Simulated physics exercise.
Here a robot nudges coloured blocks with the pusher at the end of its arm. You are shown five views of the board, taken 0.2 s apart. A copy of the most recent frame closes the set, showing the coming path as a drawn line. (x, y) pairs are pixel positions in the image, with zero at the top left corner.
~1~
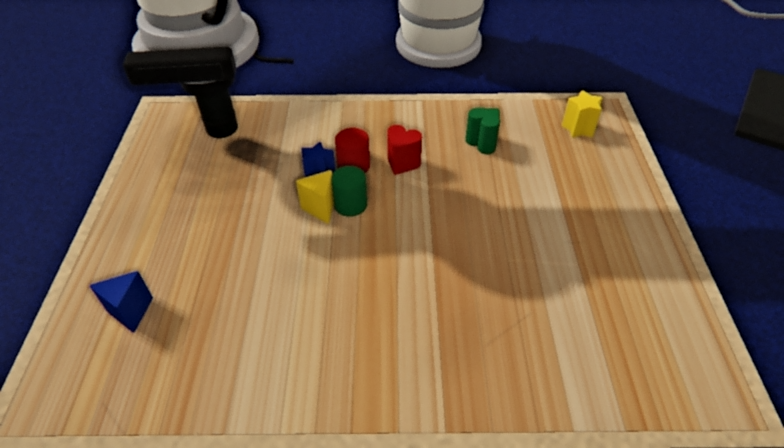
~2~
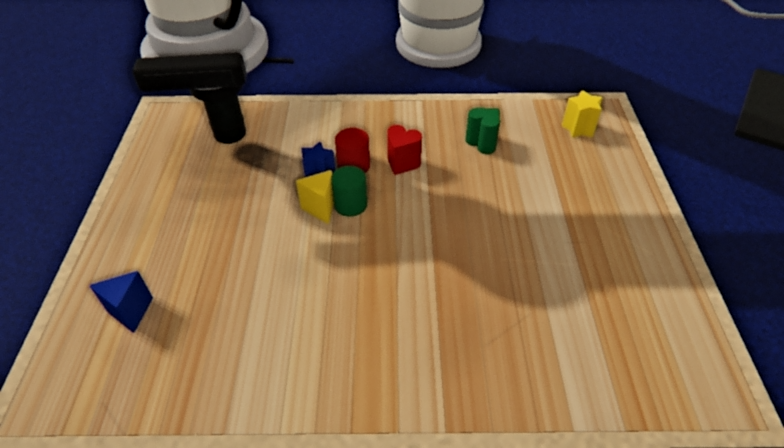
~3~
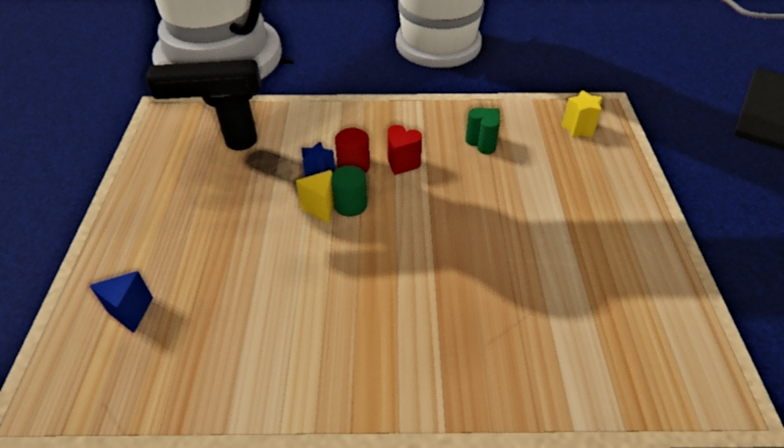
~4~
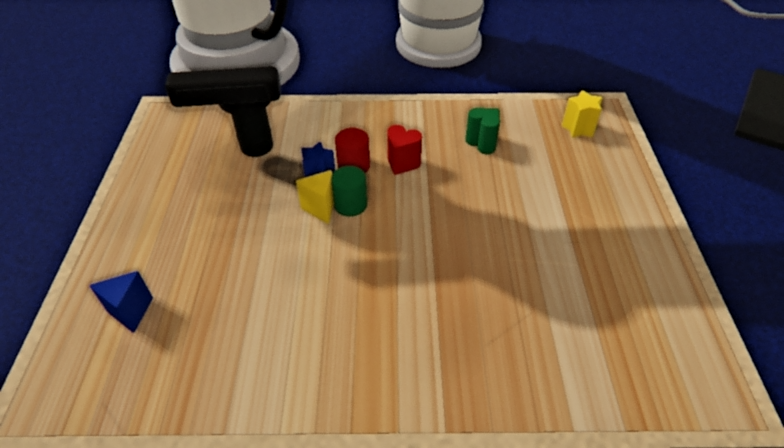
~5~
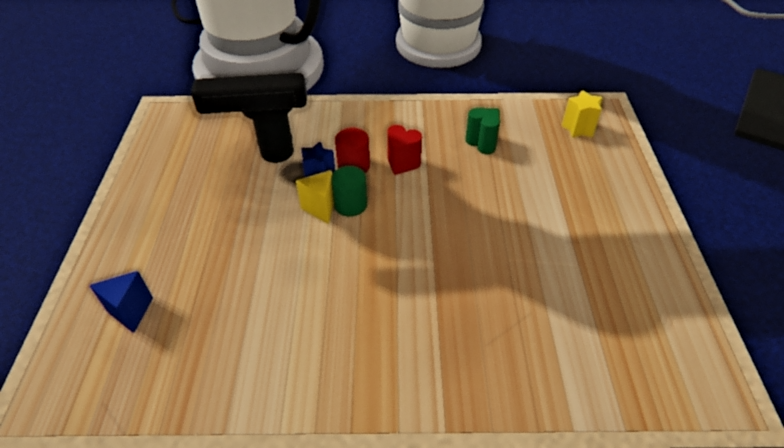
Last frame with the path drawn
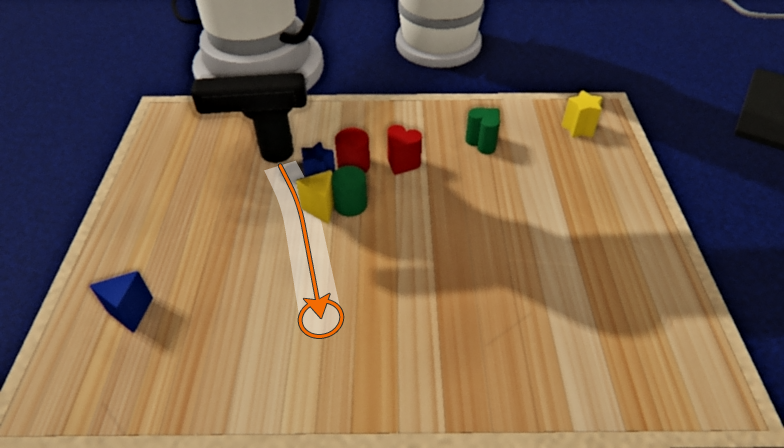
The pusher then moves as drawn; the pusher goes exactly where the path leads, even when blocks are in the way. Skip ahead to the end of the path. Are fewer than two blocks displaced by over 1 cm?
Going by the path, yes.
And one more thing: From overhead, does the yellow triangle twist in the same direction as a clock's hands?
My answer is no.
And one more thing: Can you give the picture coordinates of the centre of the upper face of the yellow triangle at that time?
I think it will end close to (330, 196).
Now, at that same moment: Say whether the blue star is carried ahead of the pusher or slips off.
The pusher no longer has it in front.
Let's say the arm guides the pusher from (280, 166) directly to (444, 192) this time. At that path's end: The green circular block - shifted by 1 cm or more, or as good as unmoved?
At the end of the path, the green circular block has moved off its old spot.
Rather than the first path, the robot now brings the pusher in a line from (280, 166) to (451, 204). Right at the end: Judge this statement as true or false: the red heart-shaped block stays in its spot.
The statement is false.
Path on the board, from (280, 166) through (299, 207) and (310, 258) to (321, 318).
What follows on the original path. One third of the way, pusher at (297, 196); yellow triangle at (322, 187), turned 40° anticlockwise.
Two thirds of the way, pusher at (307, 247); yellow triangle at (330, 196), turned 85° anticlockwise.
At the end, pusher at (319, 307); blue star in place; yellow triangle at (330, 196), turned 85° anticlockwise.
